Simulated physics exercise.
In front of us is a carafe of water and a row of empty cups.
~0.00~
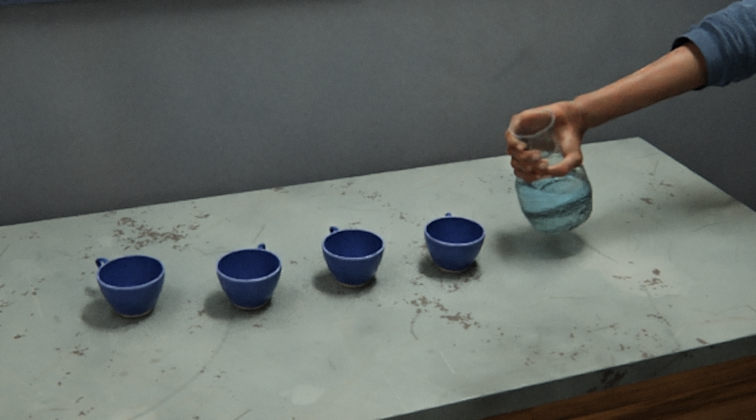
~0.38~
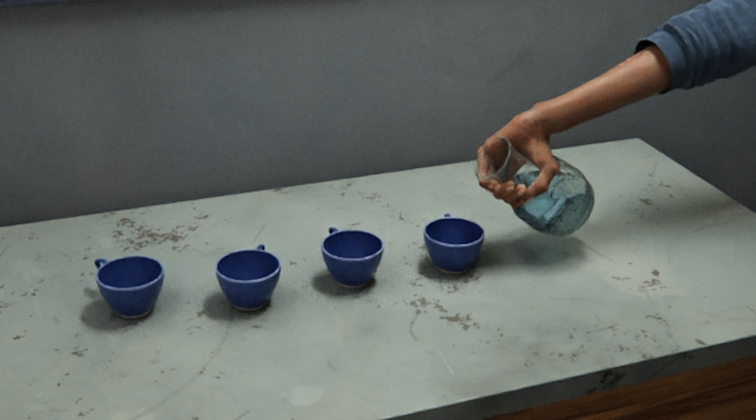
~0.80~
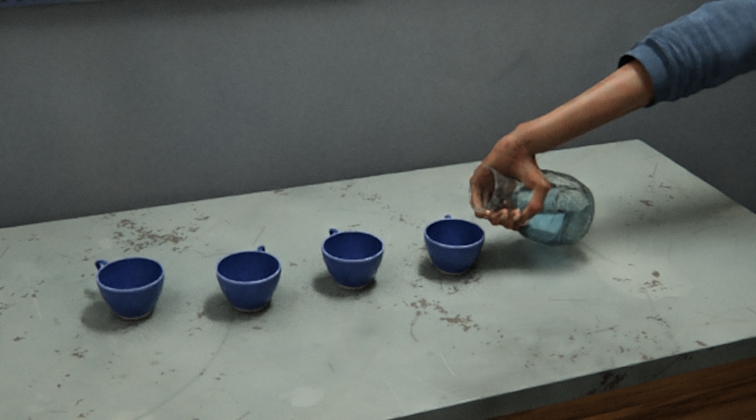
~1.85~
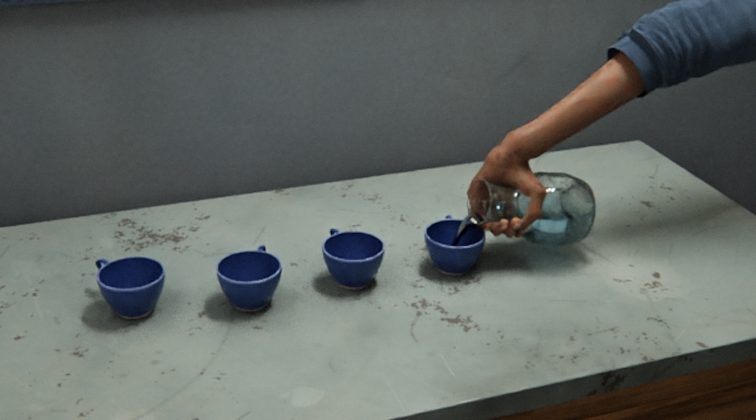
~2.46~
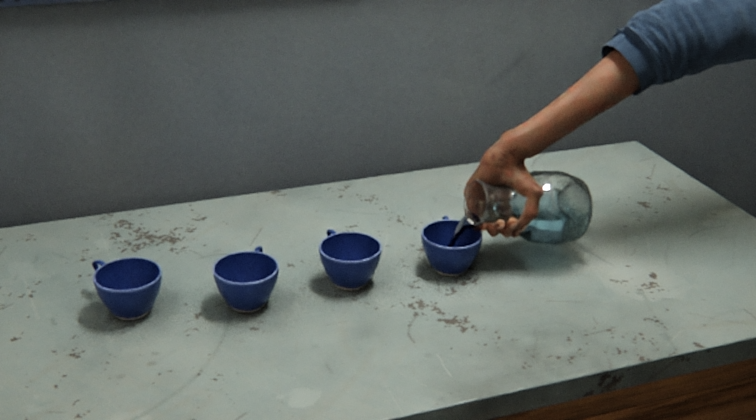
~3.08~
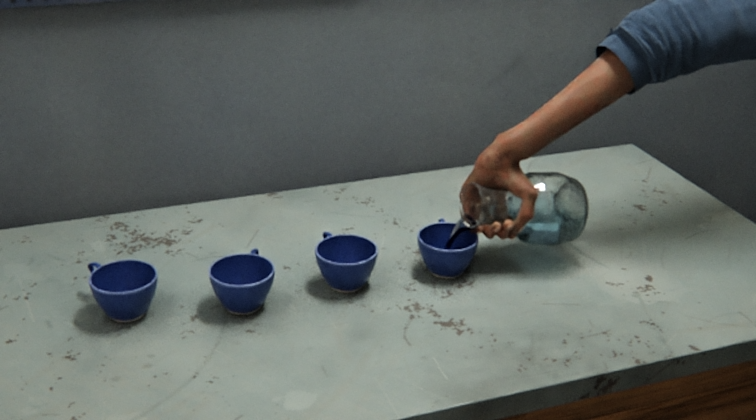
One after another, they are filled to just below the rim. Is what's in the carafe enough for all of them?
It empties early.
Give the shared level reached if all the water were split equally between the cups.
70 per cent, by my count.
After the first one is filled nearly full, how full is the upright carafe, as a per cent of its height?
Level: About 25 per cent.
By 4.0 s, the first is about three quarters full.
By 9.6 s, the first is done and the carafe has about two thirds of its load.
By 26.5 s, the carafe is empty with two filled and the next at about three quarters of a serving.
